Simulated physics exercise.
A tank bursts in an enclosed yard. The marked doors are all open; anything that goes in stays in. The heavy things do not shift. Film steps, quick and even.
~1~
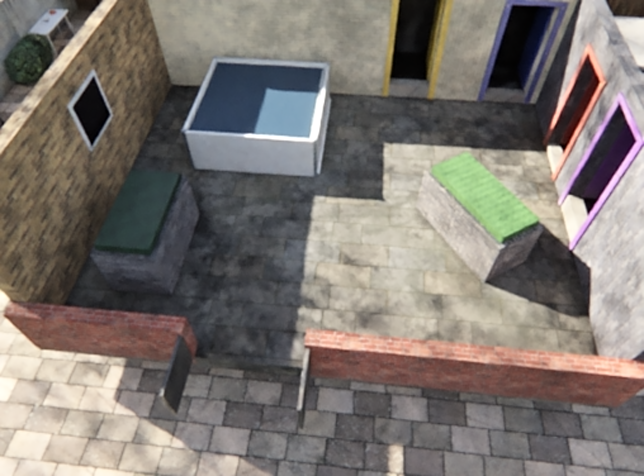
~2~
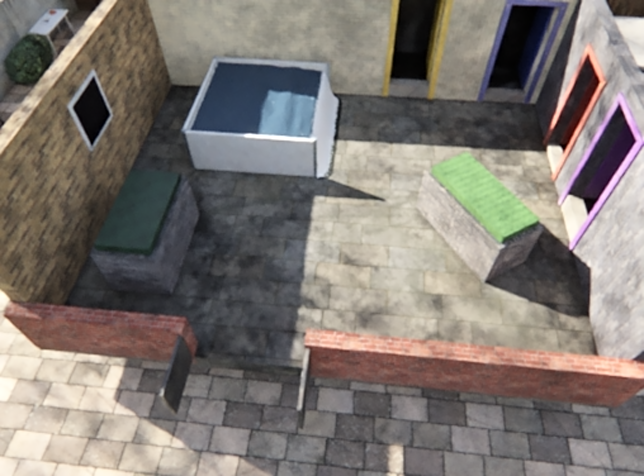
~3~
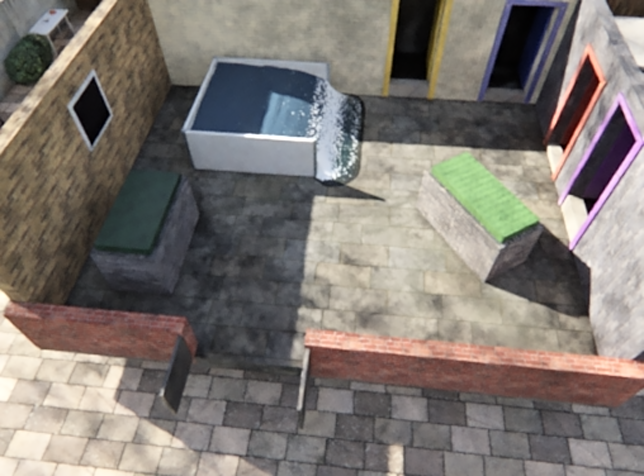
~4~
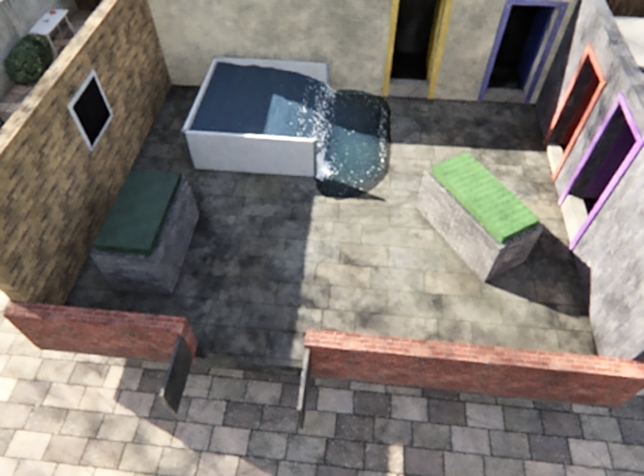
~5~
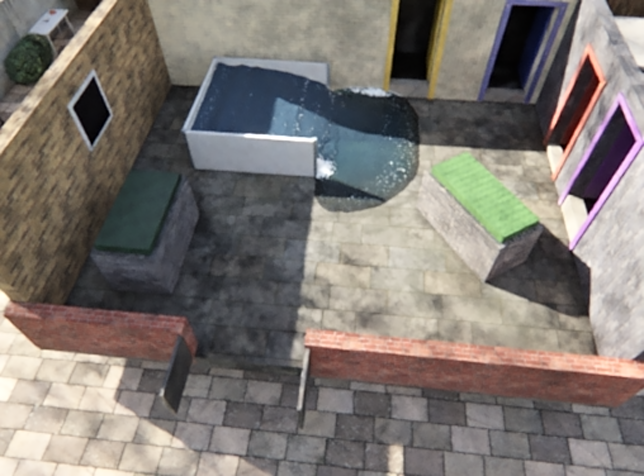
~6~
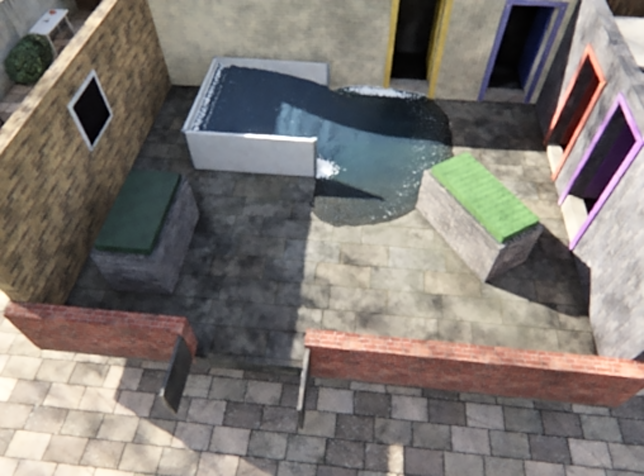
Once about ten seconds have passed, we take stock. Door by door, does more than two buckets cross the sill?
One by one: Yellow door: Inside the limit. Red door: Past the limit. Purple door: Inside the limit. Blue door: Past the limit.
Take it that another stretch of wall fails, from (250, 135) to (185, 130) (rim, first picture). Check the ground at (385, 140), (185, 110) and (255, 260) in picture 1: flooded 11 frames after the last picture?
One by one: Unsoaked; waterlogged; waterlogged.
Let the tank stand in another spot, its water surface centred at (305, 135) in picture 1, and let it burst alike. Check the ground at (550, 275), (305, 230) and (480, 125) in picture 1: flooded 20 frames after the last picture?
One after the other: Wet, no water, covered.
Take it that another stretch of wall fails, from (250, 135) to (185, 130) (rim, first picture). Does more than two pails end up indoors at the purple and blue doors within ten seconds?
Briefly, the purple one remains below the line and the blue one remains below the line.
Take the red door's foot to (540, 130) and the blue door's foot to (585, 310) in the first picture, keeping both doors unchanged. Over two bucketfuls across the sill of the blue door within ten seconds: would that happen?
Note: Blue one comes out below.
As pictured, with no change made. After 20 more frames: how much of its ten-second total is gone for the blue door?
Some 65 per cent.
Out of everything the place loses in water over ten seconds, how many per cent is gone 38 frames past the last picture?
Roughly 80 percent.
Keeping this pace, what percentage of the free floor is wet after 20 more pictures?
Close to 55 in a hundred, I think.
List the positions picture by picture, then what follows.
In the first picture, still water in the water tank at (261, 99).
In the second picture, water pours out at (321, 122) and has run to (331, 97).
In the third picture, the front is at (350, 95), out from the gap at (321, 125).
In the fourth picture, the front is at (354, 193), out from the gap at (321, 126).
In the fifth picture, the front is at (382, 200), out from the gap at (321, 127).
In the sixth picture, the front is at a hidden place, out from the gap at (321, 127).
A moment on, water covers 35 % of the floor; the yellow door wet at the sill, nothing in, the red door under two buckets in, the purple door not reached, the blue door wet at the sill, nothing in.
Next, water covers 45 % of the floor; the yellow door wet at the sill, nothing in, the red door far over two buckets in, the purple door wet at the sill, nothing in, the blue door under two buckets in.
Then, water covers 55 % of the floor; the yellow door wet at the sill, nothing in, the red door far over two buckets in, the purple door wet at the sill, nothing in, the blue door far over two buckets in.
Later, water covers 65 % of the floor; the yellow door wet at the sill, nothing in, the red door far over two buckets in, the purple door wet at the sill, nothing in, the blue door far over two buckets in.
In the end, water covers 95 % of the floor; the yellow door wet at the sill, nothing in, the red door far over two buckets in, the purple door wet at the sill, nothing in, the blue door far over two buckets in.
